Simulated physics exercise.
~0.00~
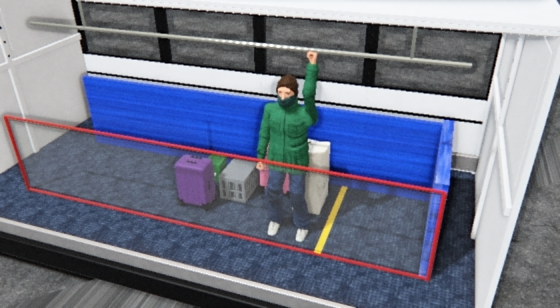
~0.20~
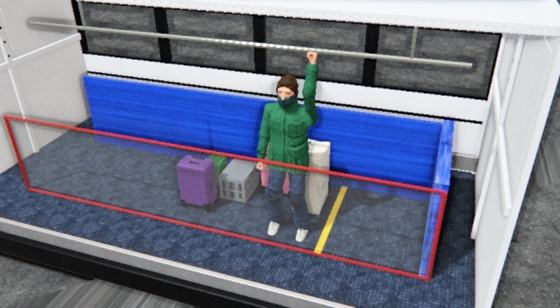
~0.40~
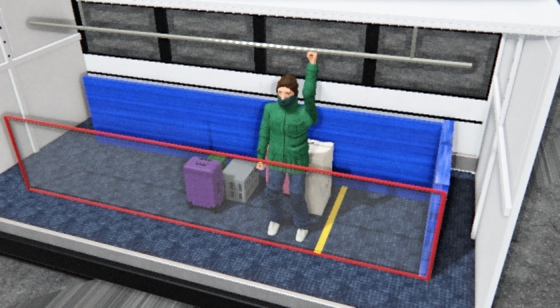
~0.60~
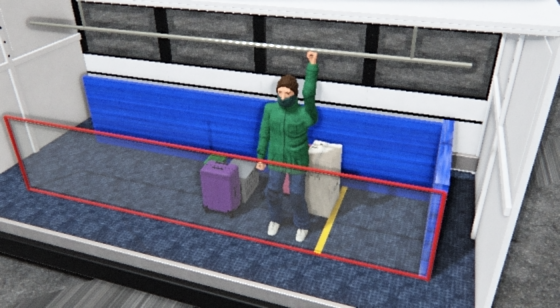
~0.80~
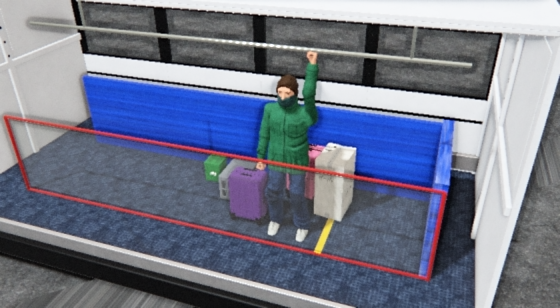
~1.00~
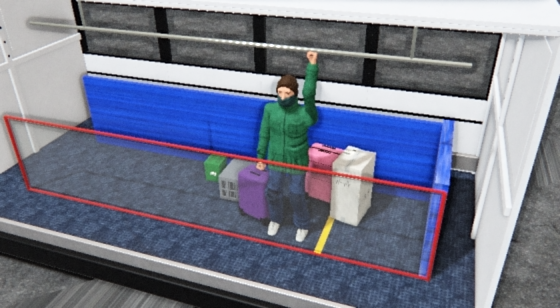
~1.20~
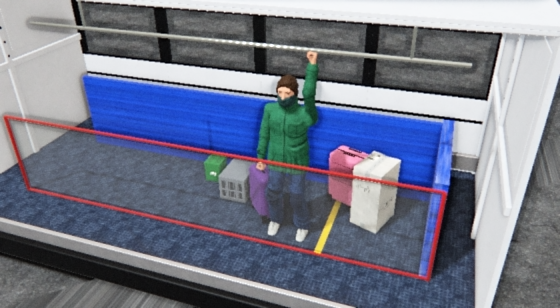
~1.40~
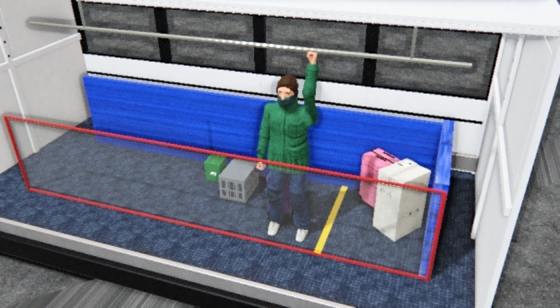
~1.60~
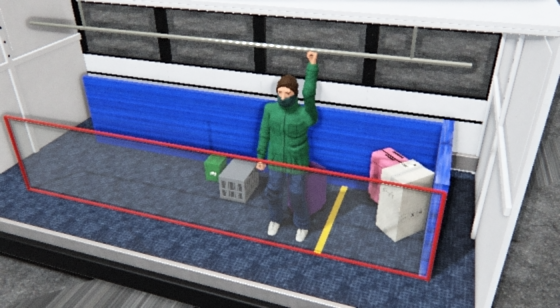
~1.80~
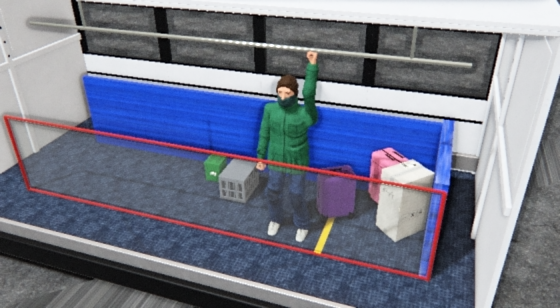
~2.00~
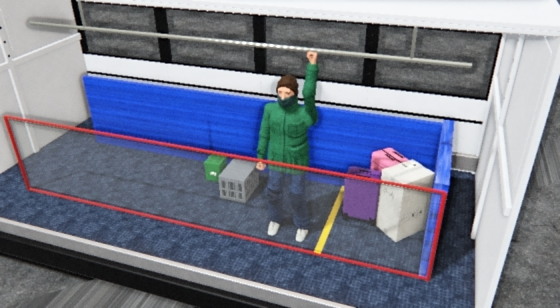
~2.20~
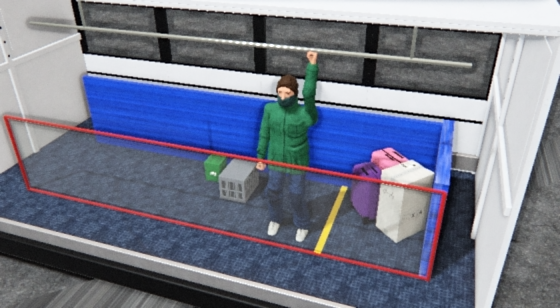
Traveller in green coat standing still while purple, pink and white luggage slides right past yellow line, crate and tub staying left.
